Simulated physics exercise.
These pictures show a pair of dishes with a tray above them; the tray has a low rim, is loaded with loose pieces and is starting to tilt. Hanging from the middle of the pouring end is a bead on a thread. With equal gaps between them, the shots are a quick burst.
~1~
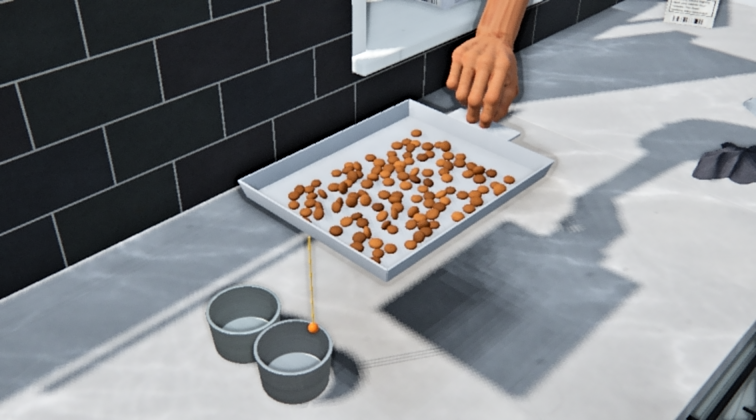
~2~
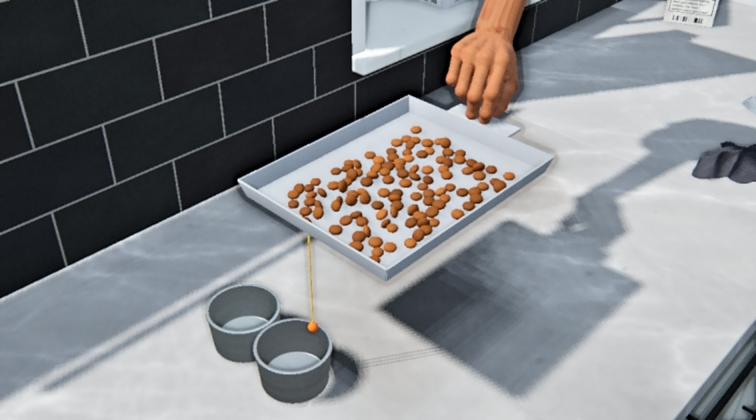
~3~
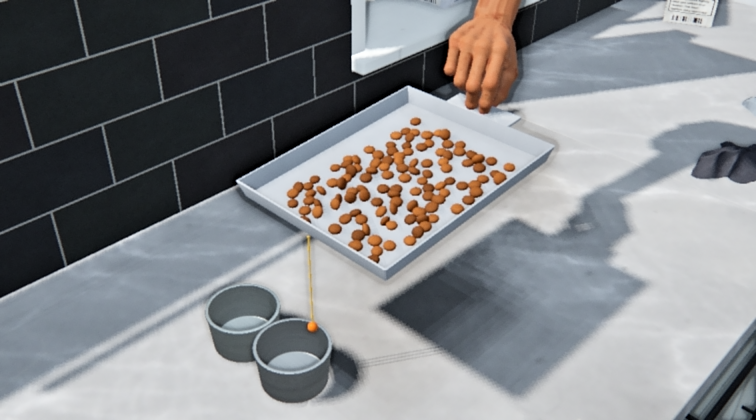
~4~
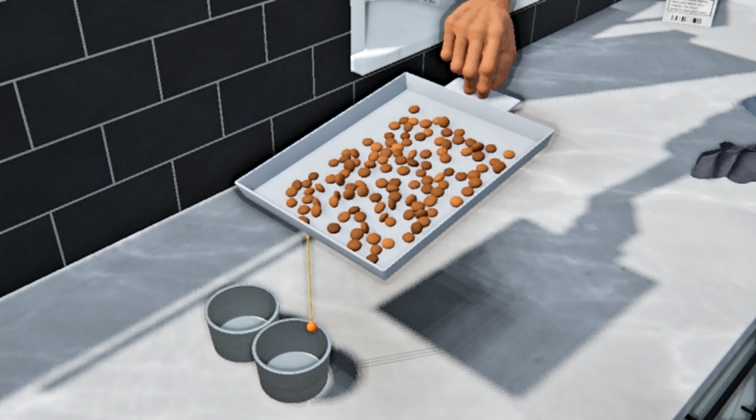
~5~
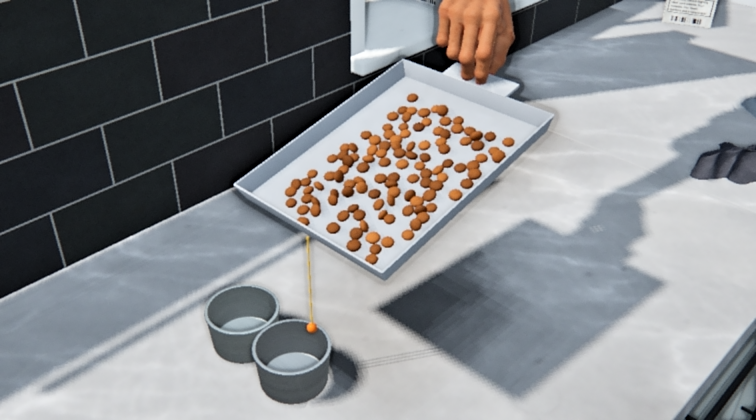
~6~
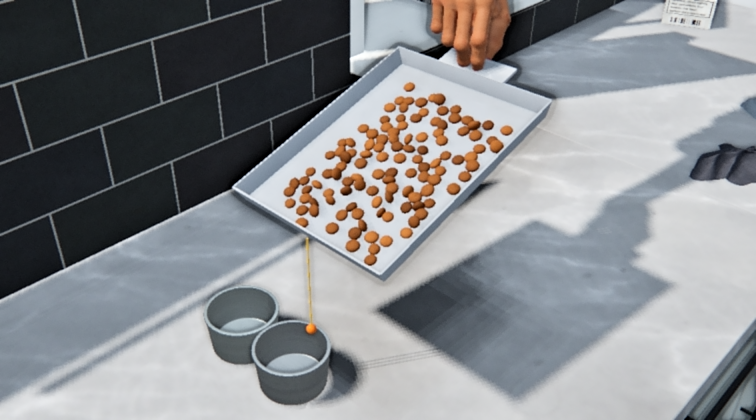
A shallow tray of brown kibble, held by a hand at its far end, started out nearly flat above two gray dishes, then gradually tilted as the hand raised that end.
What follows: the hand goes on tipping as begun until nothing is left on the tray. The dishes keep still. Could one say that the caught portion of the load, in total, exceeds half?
No, it falls short of half.
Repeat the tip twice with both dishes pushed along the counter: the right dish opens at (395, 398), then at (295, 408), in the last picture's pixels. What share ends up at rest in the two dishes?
Around 0 and around 50 per cent, in that order.
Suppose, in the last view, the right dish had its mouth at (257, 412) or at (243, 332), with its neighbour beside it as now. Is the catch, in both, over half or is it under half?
Short of half and then Short of half.
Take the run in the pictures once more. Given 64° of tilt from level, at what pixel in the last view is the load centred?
I'd put the middle close to (305, 217).
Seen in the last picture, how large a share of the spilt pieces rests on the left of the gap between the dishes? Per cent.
Around 60 %.
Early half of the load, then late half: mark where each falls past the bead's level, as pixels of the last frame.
I'd say close to (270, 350) at first and close to (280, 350) later on.
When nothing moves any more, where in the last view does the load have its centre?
Around (268, 407).
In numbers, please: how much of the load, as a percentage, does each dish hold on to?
20 percent ends in the left dish, 20 percent in the right.
Just after the last frame, tray tipped steeply; almost all on the tray; just a few in the air.
A moment on, tray tipped past a quarter turn; roughly a quarter on the tray; about a tenth in the right dish; about a tenth in the left dish; roughly a third outside both; roughly a quarter in the air.
Further on, tray tipped past a quarter turn; roughly a quarter in the right dish; roughly a quarter in the left dish; roughly two thirds outside both.
When it is over, tray tipped past a quarter turn; roughly a quarter in the right dish; roughly a quarter in the left dish; roughly two thirds outside both.
